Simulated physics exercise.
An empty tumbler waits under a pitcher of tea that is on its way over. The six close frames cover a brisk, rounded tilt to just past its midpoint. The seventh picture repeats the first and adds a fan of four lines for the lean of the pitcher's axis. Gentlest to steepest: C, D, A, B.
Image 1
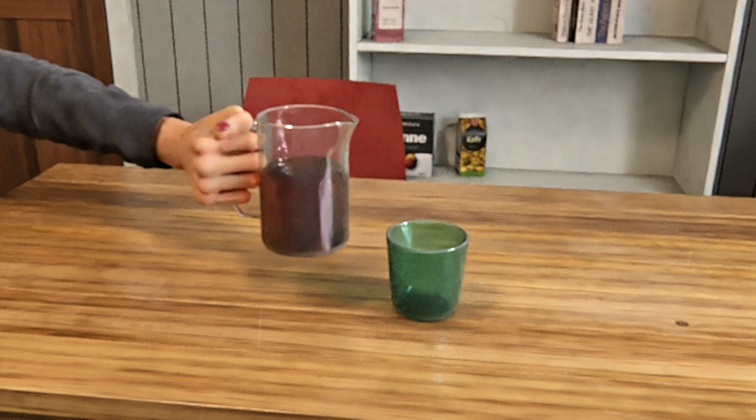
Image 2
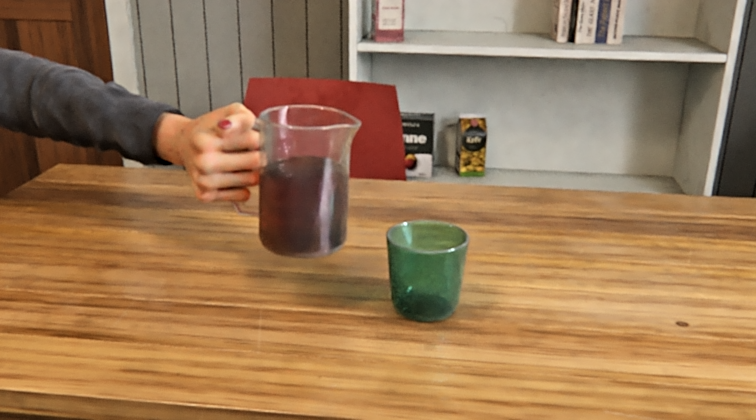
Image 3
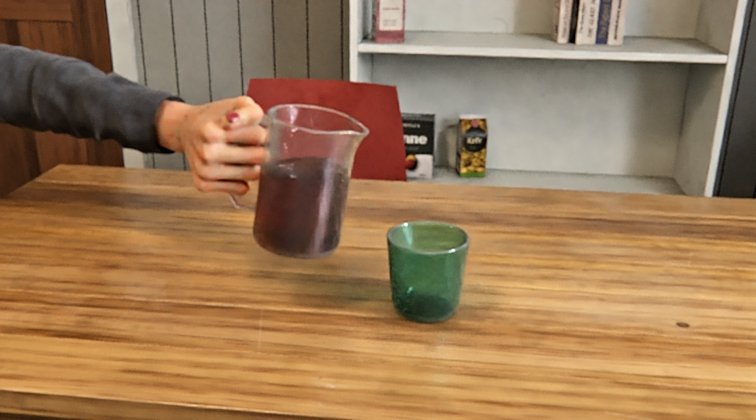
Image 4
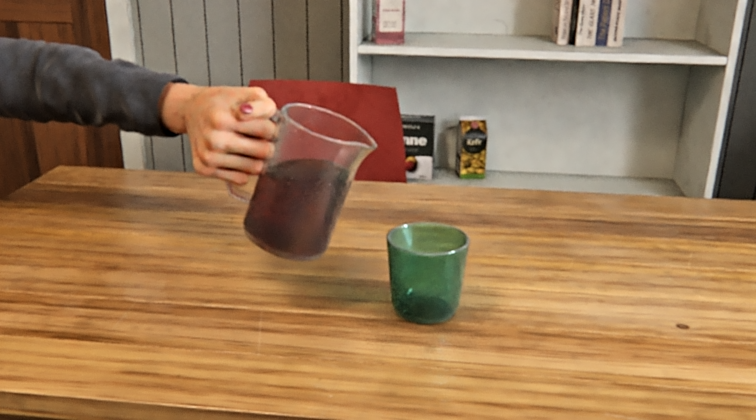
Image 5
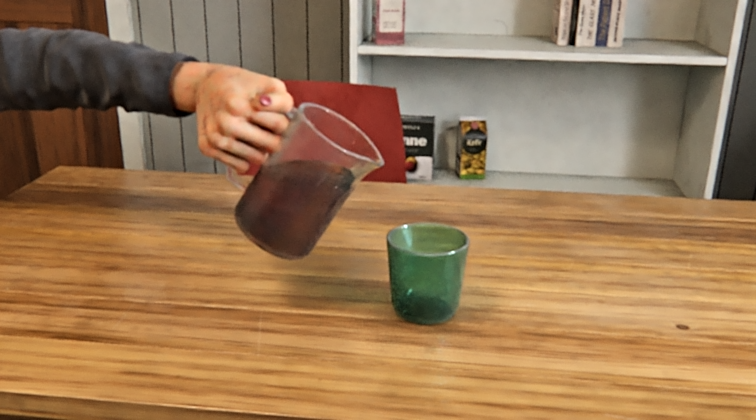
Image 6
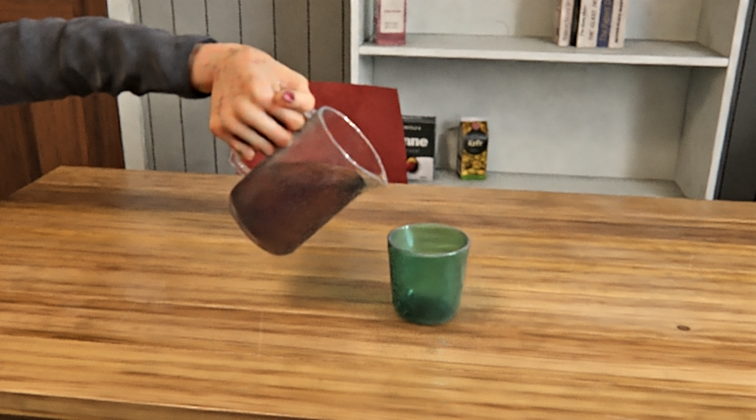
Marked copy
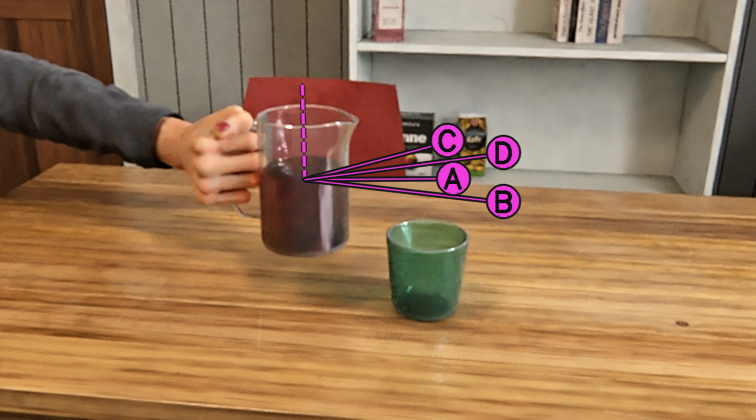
At a wooden table in front of a red chair and pale shelves, a hand holds a glass pitcher of dark liquid beside an empty green tumbler, then steadily tilts it rightward, the spout lowering near the tumbler's rim.
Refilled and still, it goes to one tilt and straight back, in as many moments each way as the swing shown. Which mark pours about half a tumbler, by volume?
The answer is line C.
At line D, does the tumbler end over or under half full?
Over.
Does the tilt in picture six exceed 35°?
Yes.
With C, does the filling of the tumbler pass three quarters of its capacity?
No, it does not.
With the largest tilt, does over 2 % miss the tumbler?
Yes.
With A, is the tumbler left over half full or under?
Over half.
On the marked copy, A at (436, 178); B at (486, 200); C at (431, 146); D at (486, 155).
If A is chosen, the tumbler ends with about 77 % of what it can hold; 12 % of the tea is spilt.
If B is chosen, the tumbler ends with about 60 % of what it can hold; 37 % of the tea is spilt.
If C is chosen, the tumbler ends with about 48 % of what it can hold.
If D is chosen, the tumbler ends with about 71 % of what it can hold.
